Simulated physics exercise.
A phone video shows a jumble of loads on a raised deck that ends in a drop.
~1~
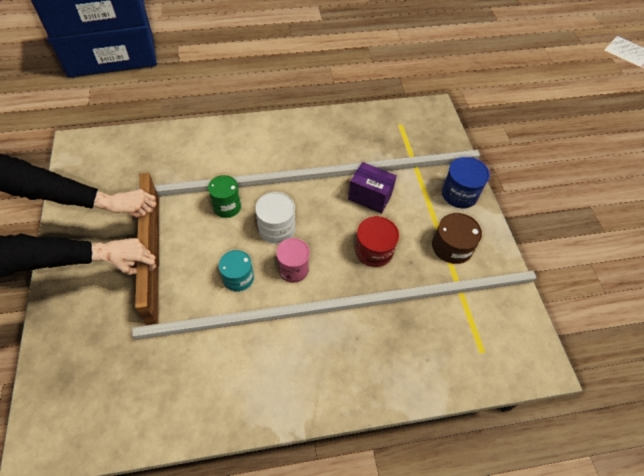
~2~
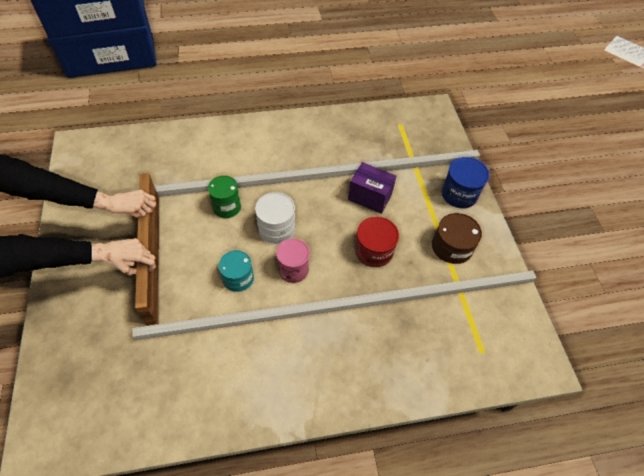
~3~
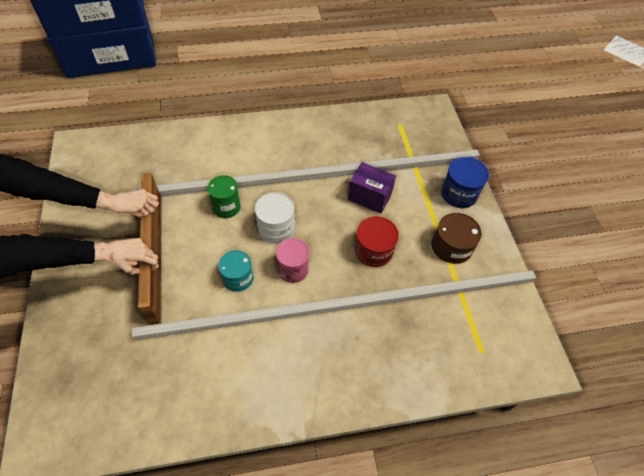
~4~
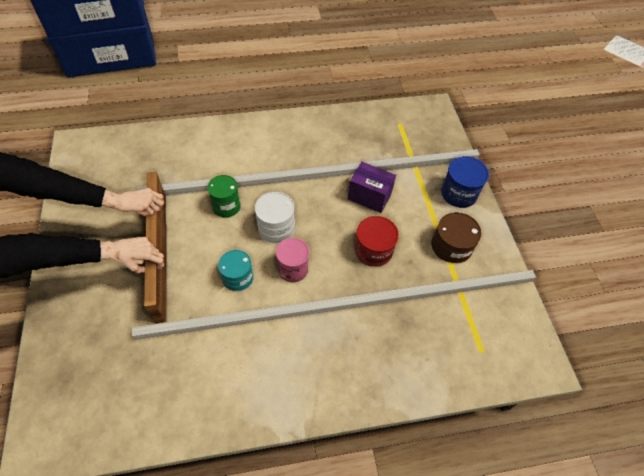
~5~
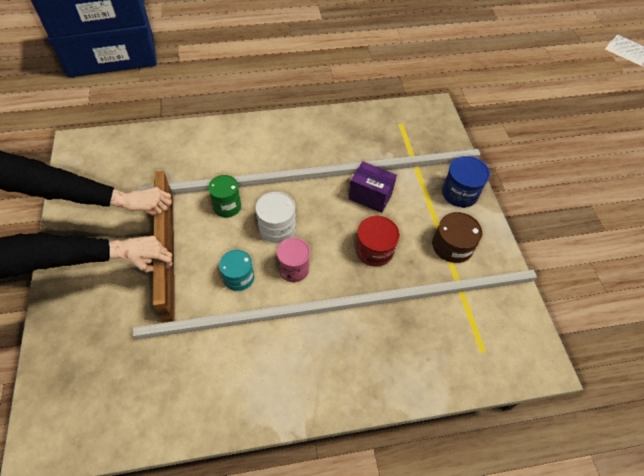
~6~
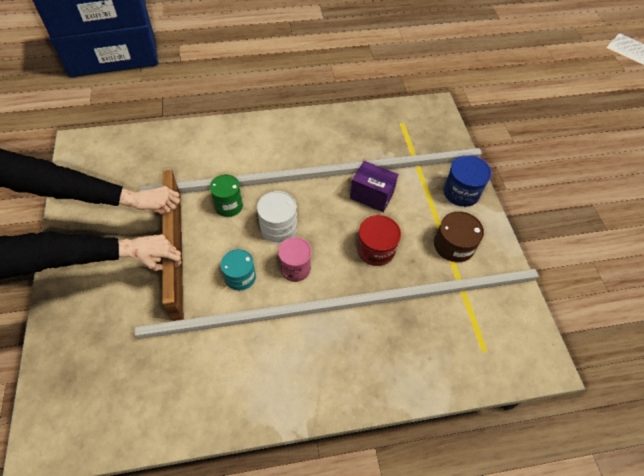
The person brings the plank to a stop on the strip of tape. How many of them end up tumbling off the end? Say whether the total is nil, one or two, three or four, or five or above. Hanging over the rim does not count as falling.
The total is one or two.
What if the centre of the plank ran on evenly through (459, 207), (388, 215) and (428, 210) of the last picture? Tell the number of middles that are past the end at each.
Respectively 2, 0 and 0.
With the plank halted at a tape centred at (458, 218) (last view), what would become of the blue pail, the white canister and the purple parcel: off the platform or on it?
The blue pail goes over; the white canister survives; the purple parcel remains up.
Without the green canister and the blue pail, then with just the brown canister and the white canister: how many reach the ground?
The first removal gives 0, the second gives 0.
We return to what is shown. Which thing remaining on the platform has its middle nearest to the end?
It's the brown canister that ends nearest.
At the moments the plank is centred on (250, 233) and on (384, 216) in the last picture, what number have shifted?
3 and 7.
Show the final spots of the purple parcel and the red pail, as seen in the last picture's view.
Final positions - purple parcel around (467, 176), red pail around (476, 224).
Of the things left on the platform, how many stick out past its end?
My count gives 1.
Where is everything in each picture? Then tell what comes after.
The first frame shows blue pail (465, 183); brown canister (457, 238); purple parcel (372, 188); plank (149, 246); tape (435, 222).
The second frame shows brown canister (456, 239); plank (149, 247).
The third frame shows purple parcel (372, 188); turquoise canister (236, 271).
The fourth frame shows blue pail (464, 183); white canister (276, 218).
The fifth frame shows brown canister (457, 238); red pail (377, 242).
The sixth frame shows blue pail (466, 182); brown canister (458, 237); purple parcel (374, 187); plank (173, 243); tape (437, 221).
Early on, none off yet; blue pail at rest near (466, 182); brown canister at rest near (458, 237); purple parcel at rest near (374, 187).
A while later, none off yet; blue pail at rest near (467, 181); brown canister travelled a little near (472, 237); purple parcel travelled about its own width near (424, 182).
Finally, the number that fall off is one or two; lost, blue pail.
